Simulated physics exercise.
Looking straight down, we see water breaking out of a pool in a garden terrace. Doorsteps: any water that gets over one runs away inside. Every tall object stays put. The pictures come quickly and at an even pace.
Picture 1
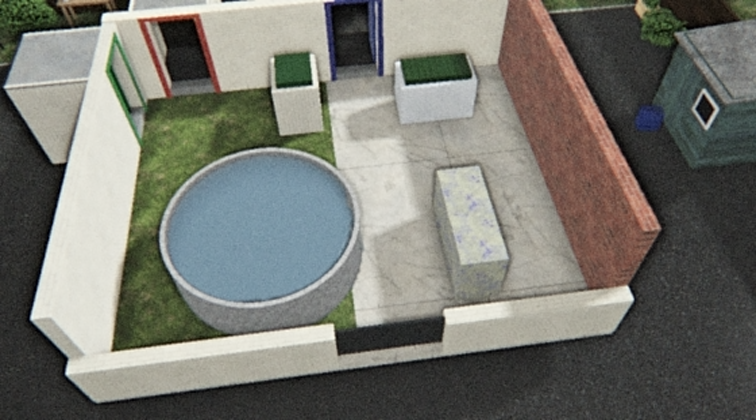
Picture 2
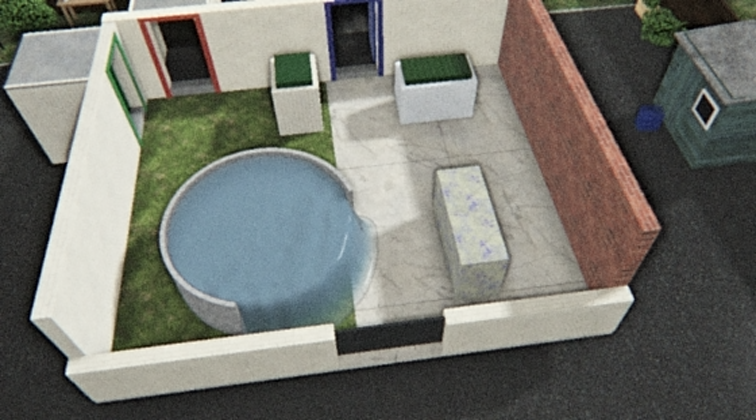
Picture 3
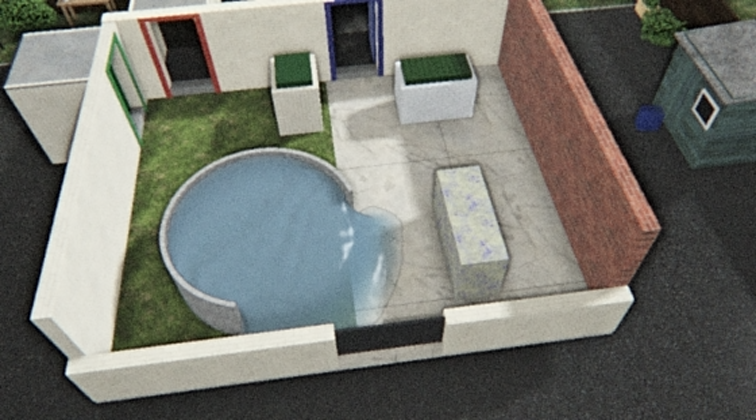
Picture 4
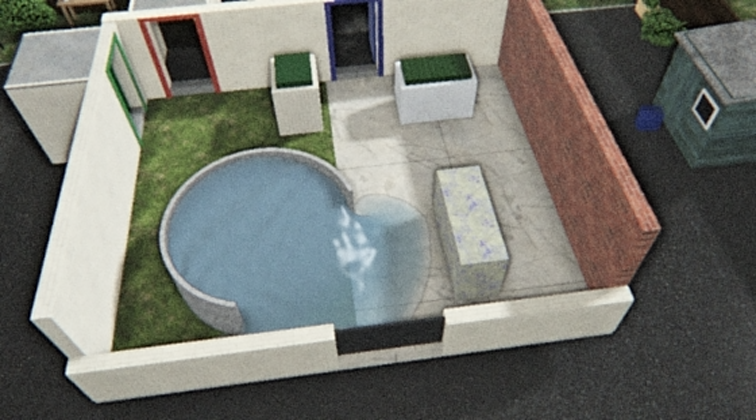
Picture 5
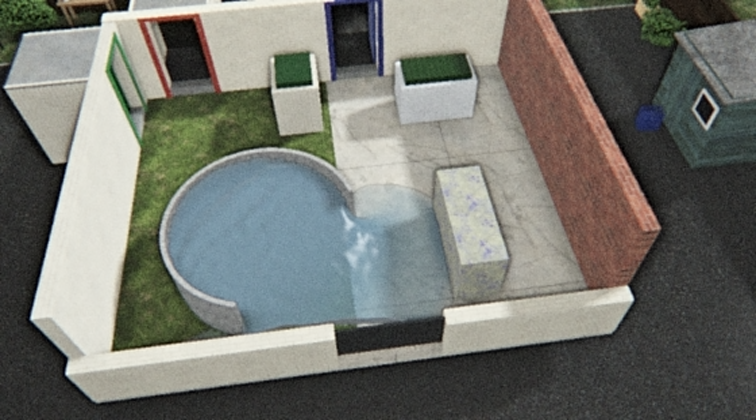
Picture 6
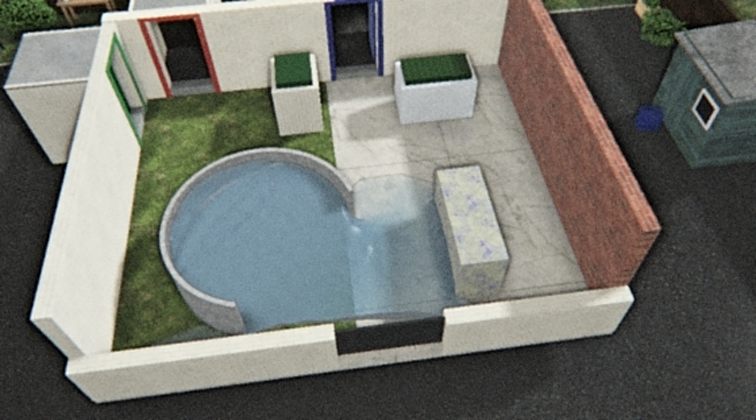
In the video, a round pool in a walled garden terrace sits still, then its right side opens and water pours out, spreading rightward across the pale paving to the speckled block and the low front wall.
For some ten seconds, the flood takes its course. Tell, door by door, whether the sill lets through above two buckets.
In the end the red door does not top two buckets; the green door does not top two buckets; the blue door tops two buckets.
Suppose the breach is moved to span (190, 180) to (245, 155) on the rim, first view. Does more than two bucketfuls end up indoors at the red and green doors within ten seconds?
Looking at each: The red one admits more, while the green one admits more.
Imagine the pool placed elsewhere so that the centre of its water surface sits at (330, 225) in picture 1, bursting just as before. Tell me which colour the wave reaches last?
That would be the green-painted one.
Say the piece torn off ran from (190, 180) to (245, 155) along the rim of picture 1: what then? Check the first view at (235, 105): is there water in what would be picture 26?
Answer: Under water.
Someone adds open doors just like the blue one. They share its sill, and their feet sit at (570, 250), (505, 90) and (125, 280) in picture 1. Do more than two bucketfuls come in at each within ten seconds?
Checking each in order, the first beats the threshold, the second beats the threshold, and the third misses the threshold.
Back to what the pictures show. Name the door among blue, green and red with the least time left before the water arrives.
My pick is the blue door.
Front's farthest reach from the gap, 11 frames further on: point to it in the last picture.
Roughly at (504, 92).
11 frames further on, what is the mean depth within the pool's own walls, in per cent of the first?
Close to 38 in a hundred.
A moment on, water covers 30 % of the floor; the red door not reached, the green door not reached, the blue door not reached.
Next, water covers 50 % of the floor; the red door not reached, the green door not reached, the blue door not reached.
Then, water covers 80 % of the floor; the red door not reached, the green door not reached, the blue door under two buckets in.
Later, water covers 100 % of the floor; the red door wet at the sill, nothing in, the green door wet at the sill, nothing in, the blue door far over two buckets in.
In the end, water covers 100 % of the floor; the red door wet at the sill, nothing in, the green door wet at the sill, nothing in, the blue door far over two buckets in.
